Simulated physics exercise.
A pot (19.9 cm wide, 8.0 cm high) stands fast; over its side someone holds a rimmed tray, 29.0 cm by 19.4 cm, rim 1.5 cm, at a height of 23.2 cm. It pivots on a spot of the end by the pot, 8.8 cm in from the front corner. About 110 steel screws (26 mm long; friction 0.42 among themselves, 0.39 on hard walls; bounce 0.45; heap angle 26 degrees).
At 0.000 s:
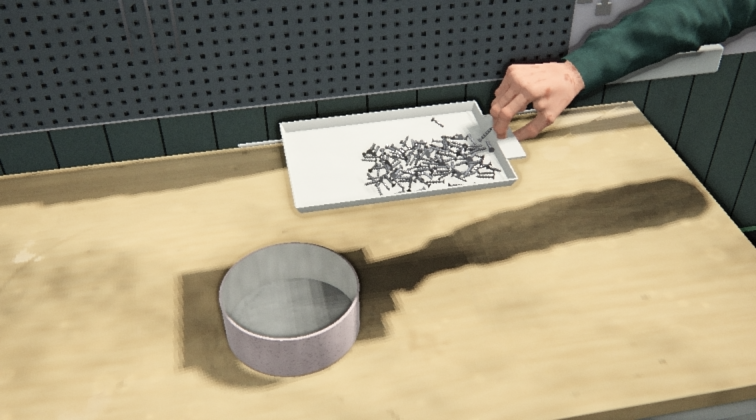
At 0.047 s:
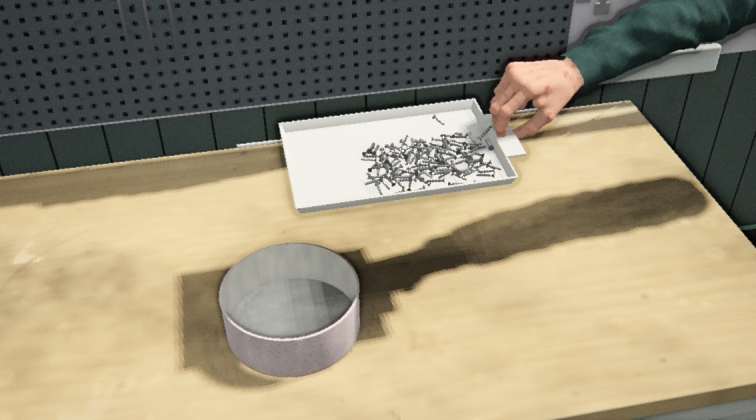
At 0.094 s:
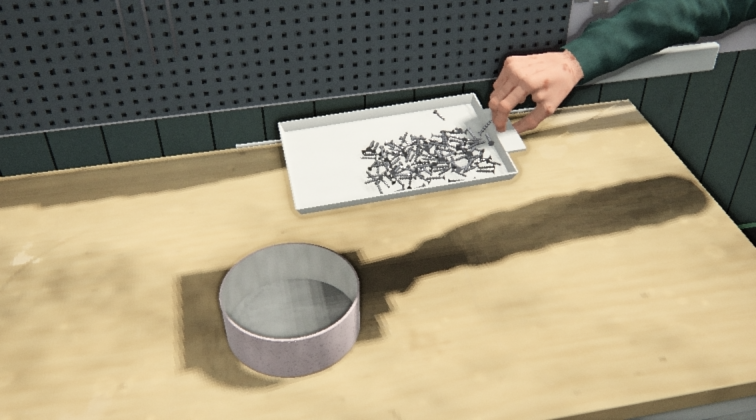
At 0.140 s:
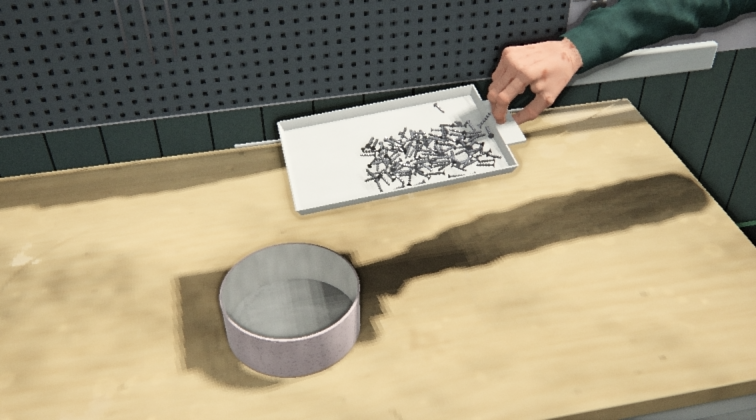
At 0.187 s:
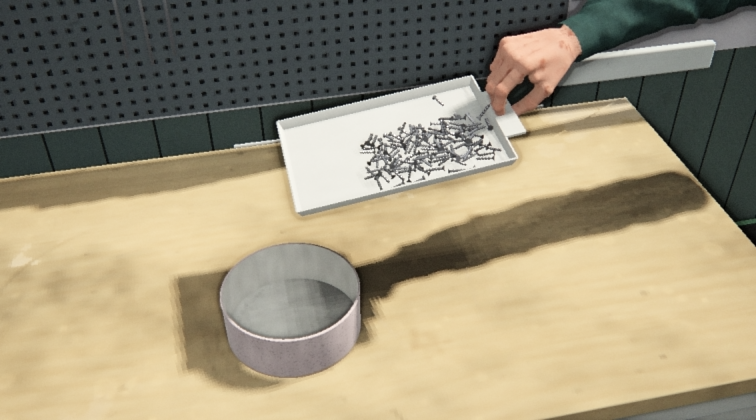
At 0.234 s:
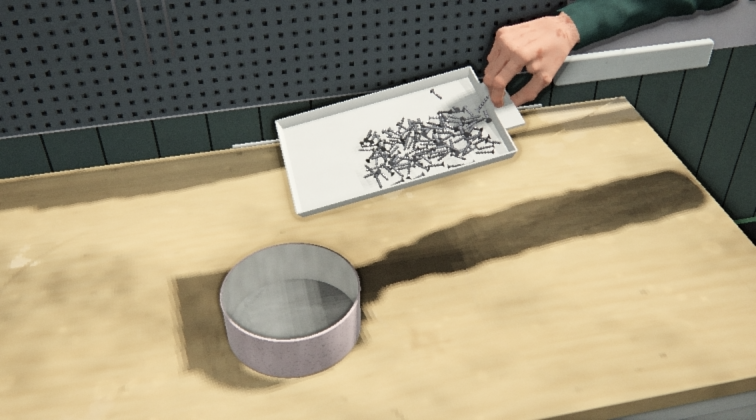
A hand in a dark green sleeve gripped a shallow white tray of scattered steel screws and slowly raised its right end, tilting it slightly leftward, while a round pot stayed still on the wooden bench.
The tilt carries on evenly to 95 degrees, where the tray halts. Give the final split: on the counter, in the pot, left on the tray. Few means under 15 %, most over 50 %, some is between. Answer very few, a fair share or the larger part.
Counter: Very few, pot: The larger part, tray: Very few.
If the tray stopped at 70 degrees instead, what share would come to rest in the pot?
In that case some 95 per cent.
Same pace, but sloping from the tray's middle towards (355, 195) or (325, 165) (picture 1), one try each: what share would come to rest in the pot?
Some 95 and 60 per cent.
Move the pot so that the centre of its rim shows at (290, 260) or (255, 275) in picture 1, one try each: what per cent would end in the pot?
Some 75 and 90 per cent.
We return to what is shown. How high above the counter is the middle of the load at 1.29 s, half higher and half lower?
Some 2 cm.
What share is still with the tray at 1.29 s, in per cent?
Roughly 10 per cent.
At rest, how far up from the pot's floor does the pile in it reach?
About 1.5 cm.
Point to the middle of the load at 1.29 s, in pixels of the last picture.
At about (272, 331).
After 0.87 s, tilt 50 degrees; the tray holds 85 %, the pot 0 %.
After 1.29 s, tilt 77 degrees; the tray holds 10 %, the pot 85 %.
After 1.80 s, tilt 95 degrees; the tray holds 0 %, the pot 100 %.
By 2.1 s all is still; counter 0 %, pot 100 %, tray 0 %.
